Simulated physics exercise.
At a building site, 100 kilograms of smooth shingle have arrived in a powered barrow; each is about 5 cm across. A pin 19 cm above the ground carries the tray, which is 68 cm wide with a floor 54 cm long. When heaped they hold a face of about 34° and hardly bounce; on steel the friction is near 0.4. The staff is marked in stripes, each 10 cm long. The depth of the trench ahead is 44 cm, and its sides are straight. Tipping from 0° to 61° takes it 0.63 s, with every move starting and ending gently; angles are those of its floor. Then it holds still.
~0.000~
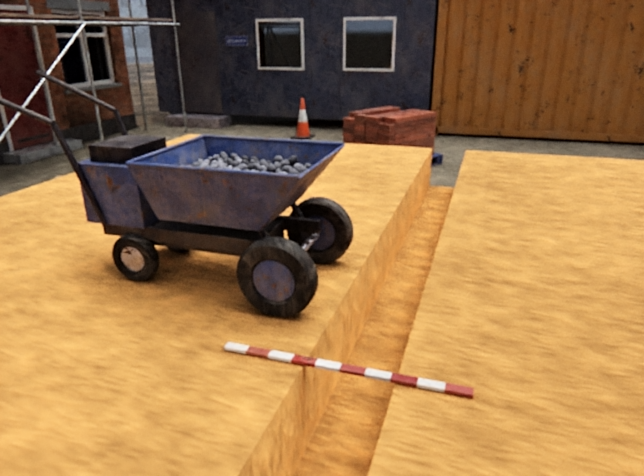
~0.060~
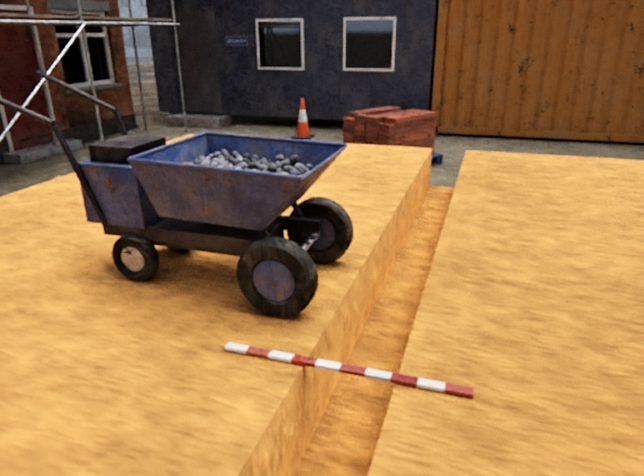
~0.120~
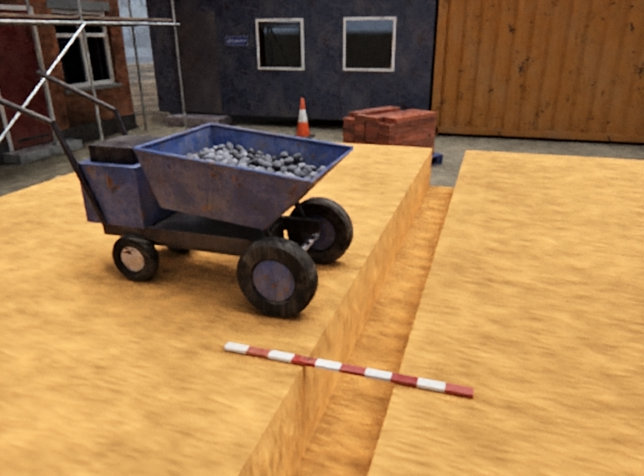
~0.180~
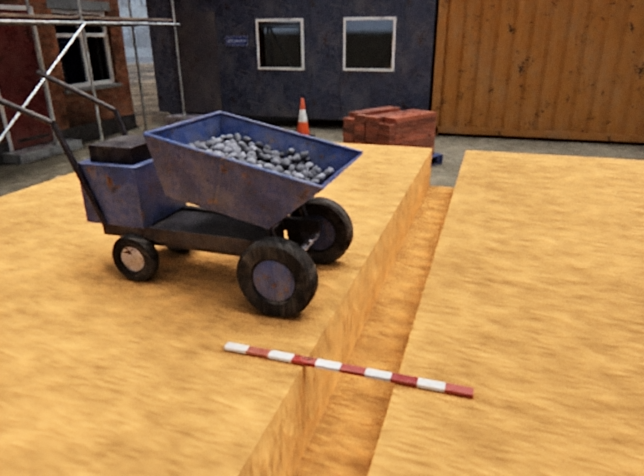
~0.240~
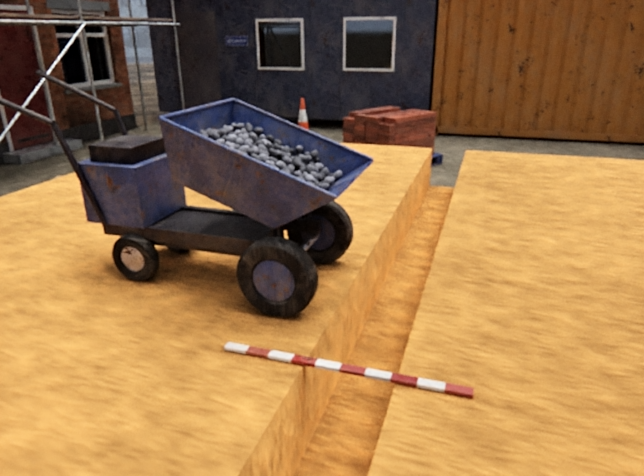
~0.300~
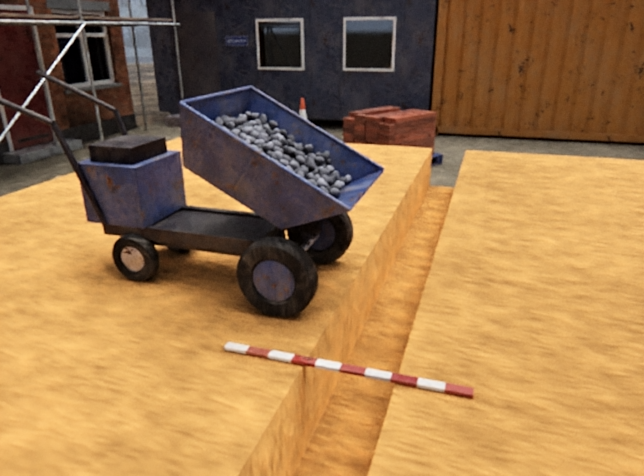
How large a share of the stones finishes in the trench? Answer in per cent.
A share of about 34 per cent.
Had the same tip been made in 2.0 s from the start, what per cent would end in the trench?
With that timing, about 50 per cent.
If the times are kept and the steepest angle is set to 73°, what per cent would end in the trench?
Roughly 15 percent.
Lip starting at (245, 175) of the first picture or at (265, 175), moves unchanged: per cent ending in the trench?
First place: Near 75%; second place: Near 55%.
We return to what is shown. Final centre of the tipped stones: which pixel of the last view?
Near (457, 302).
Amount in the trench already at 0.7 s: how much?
Close to 5 per cent has got there by then.
After 0.5 s the floor is at 51°; 100 % in the tray; the foremost stones are at (353, 222).
After 0.7 s the floor is at 61°; 89 % in the tray, 6 % in the trench, 5 % past the trench; the foremost stones are at (440, 257).
After 1.1 s the floor is at 61°; 37 % in the tray, 5 % in the trench, 58 % past the trench; the foremost stones are at (577, 316).
After 3.0 s the floor is at 61°; 0 % in the tray, 34 % in the trench, 66 % past the trench; the foremost stones are past the picture's edge.
